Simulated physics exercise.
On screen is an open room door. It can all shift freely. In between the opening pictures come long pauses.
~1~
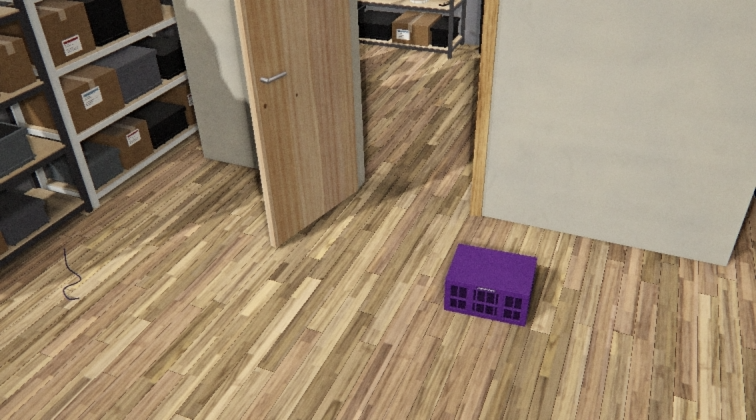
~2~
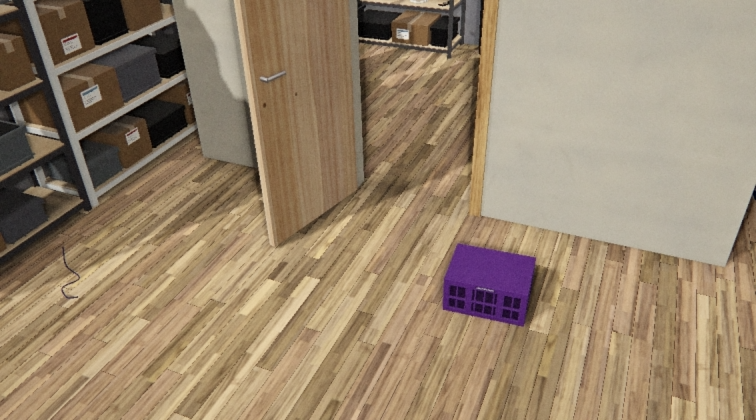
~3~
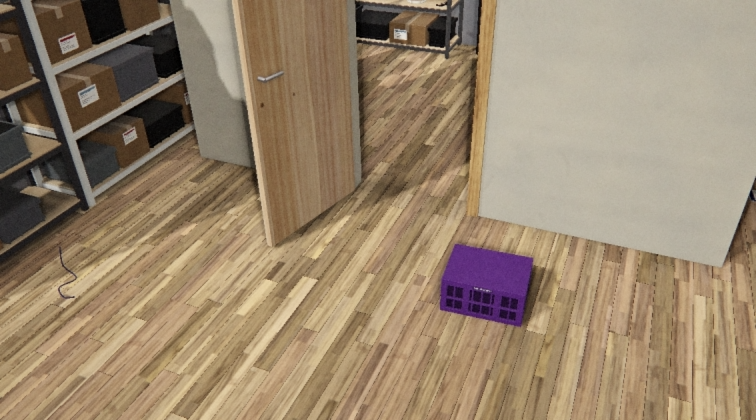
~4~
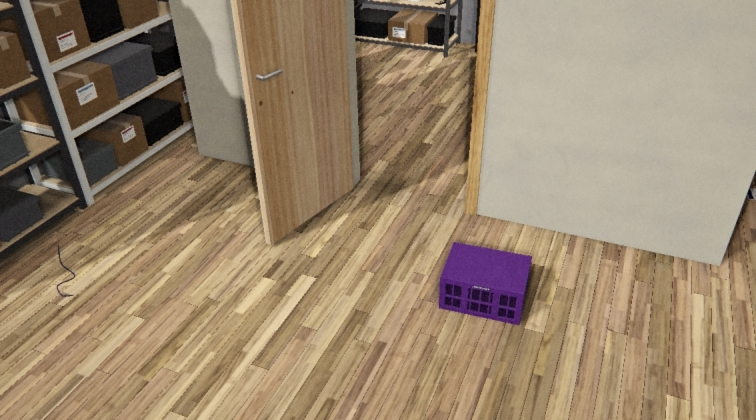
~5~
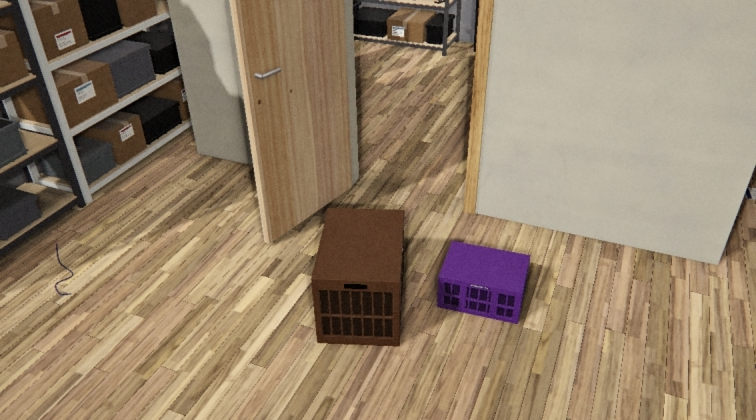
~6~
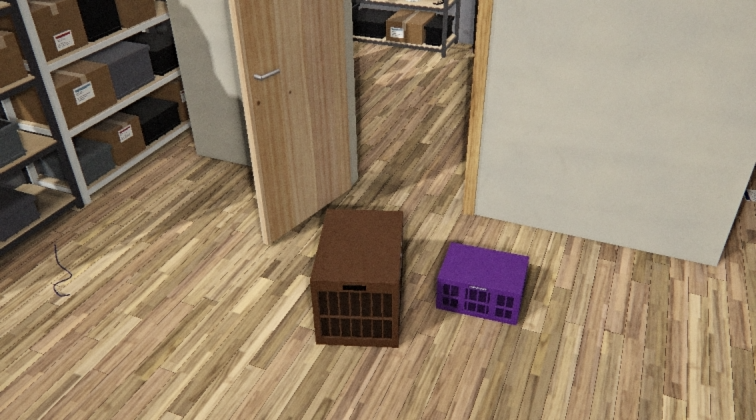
In a storage area with wood-plank flooring and shelves of boxes on the left, a wooden door stands wide open and a purple crate sits on the floor, both essentially still. Then a larger brown crate abruptly appears to the left of the purple one, near the door.
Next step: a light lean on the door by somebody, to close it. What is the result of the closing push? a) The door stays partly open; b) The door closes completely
b.
Then, 0.60 s past the last view, door at 89°.
Then, 1.20 s past the last view, door at 60°.
Then, 1.60 s past the last view, door at 39°.
Then, 2.10 s past the last view, door at 12°.
Finally, door at 0°; both still in place. Final places as the last picture's camera would see them, brown chest near (361, 276).
